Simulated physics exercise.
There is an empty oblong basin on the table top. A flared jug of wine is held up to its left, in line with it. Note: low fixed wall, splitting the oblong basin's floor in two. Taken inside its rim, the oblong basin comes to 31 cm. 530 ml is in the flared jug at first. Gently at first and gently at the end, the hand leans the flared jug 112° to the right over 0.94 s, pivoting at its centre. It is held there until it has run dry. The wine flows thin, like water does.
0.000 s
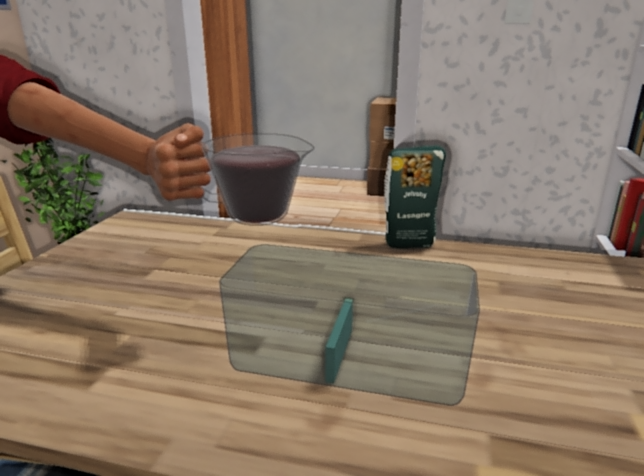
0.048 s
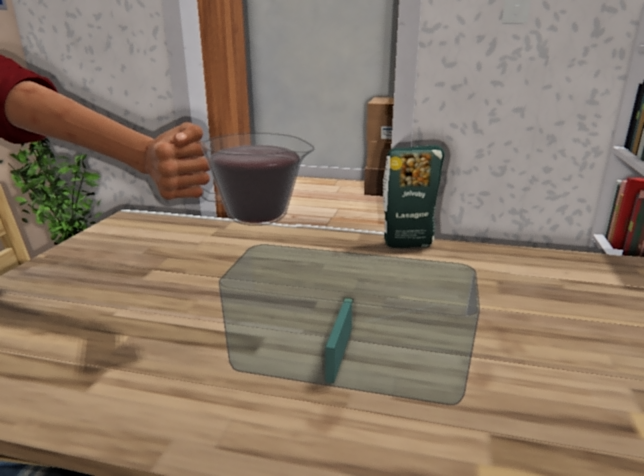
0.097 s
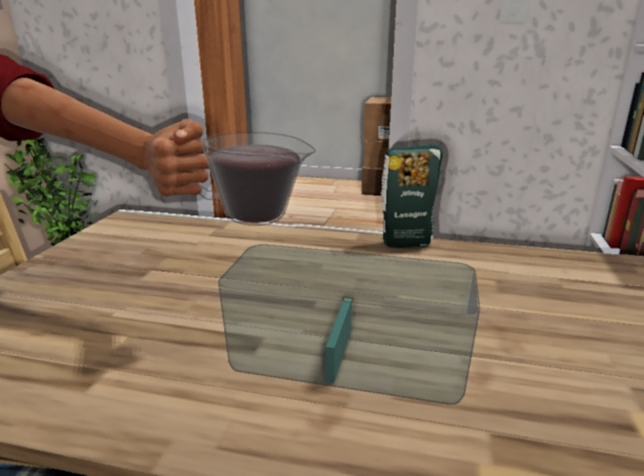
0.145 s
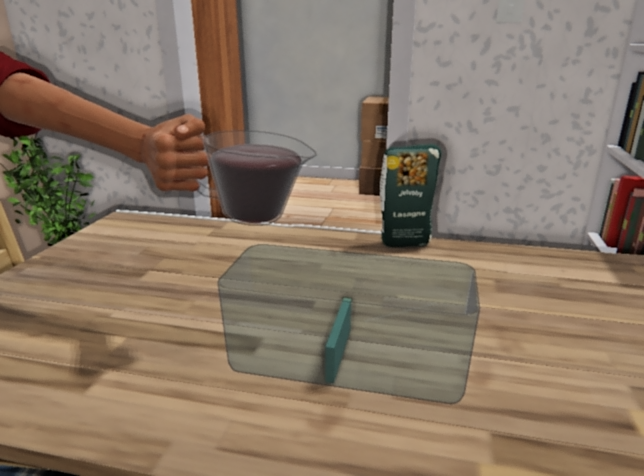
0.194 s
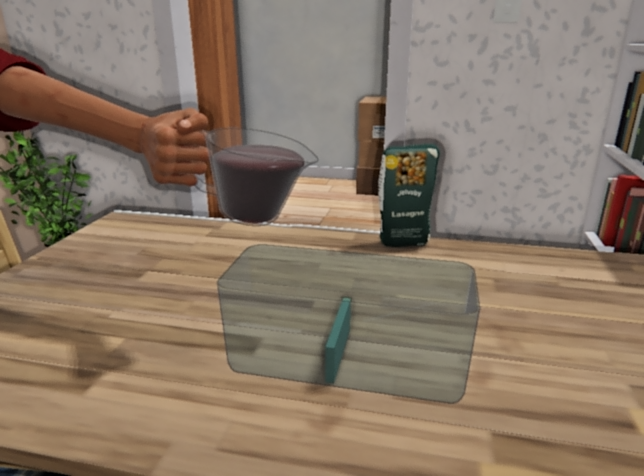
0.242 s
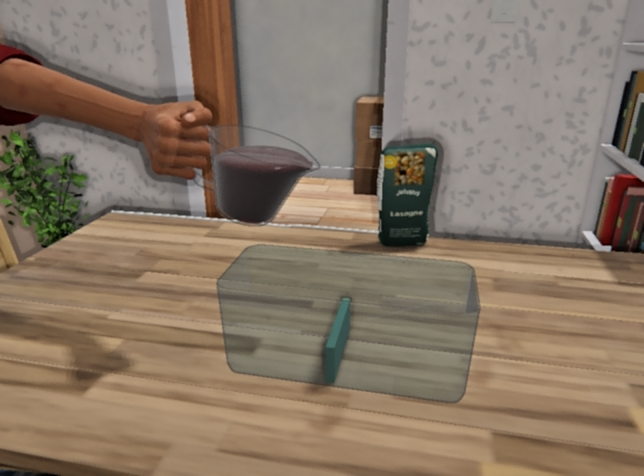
On a wooden table top, a hand gently leaning a flared jug of wine rightward beside an empty, divided oblong basin.
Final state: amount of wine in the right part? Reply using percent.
Approximately 66 %.
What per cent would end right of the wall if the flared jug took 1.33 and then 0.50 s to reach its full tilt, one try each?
About 75 %, then about 40 %.
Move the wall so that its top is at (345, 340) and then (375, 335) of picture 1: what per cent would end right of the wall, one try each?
Around 60 and 15 percent, in that order.
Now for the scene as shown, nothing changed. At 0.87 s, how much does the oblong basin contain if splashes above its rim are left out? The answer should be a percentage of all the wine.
Near 94 in a hundred.
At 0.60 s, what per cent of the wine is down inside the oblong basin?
Near 28 in a hundred.
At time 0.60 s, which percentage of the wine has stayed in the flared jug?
46 %.
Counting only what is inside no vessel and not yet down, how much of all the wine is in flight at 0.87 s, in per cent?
Close to 3 per cent.
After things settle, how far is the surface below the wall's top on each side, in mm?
Close to 46 mm left and close to 40 mm right.
By 0.60 s the tilt is 80° and 46 per cent is still to pour, 0 is left of the wall and 27 right of it.
By 0.87 s the tilt is 110° and 2 per cent is still to pour, 30 is left of the wall and 65 right of it.
By 1.14 s the tilt is 112° and 0 per cent is still to pour, 33 is left of the wall and 66 right of it.
By 1.44 s the tilt is 112° and 0 per cent is still to pour, 34 is left of the wall and 66 right of it.
At rest 34 per cent lies left of the wall, 66 right of it and 0 outside.
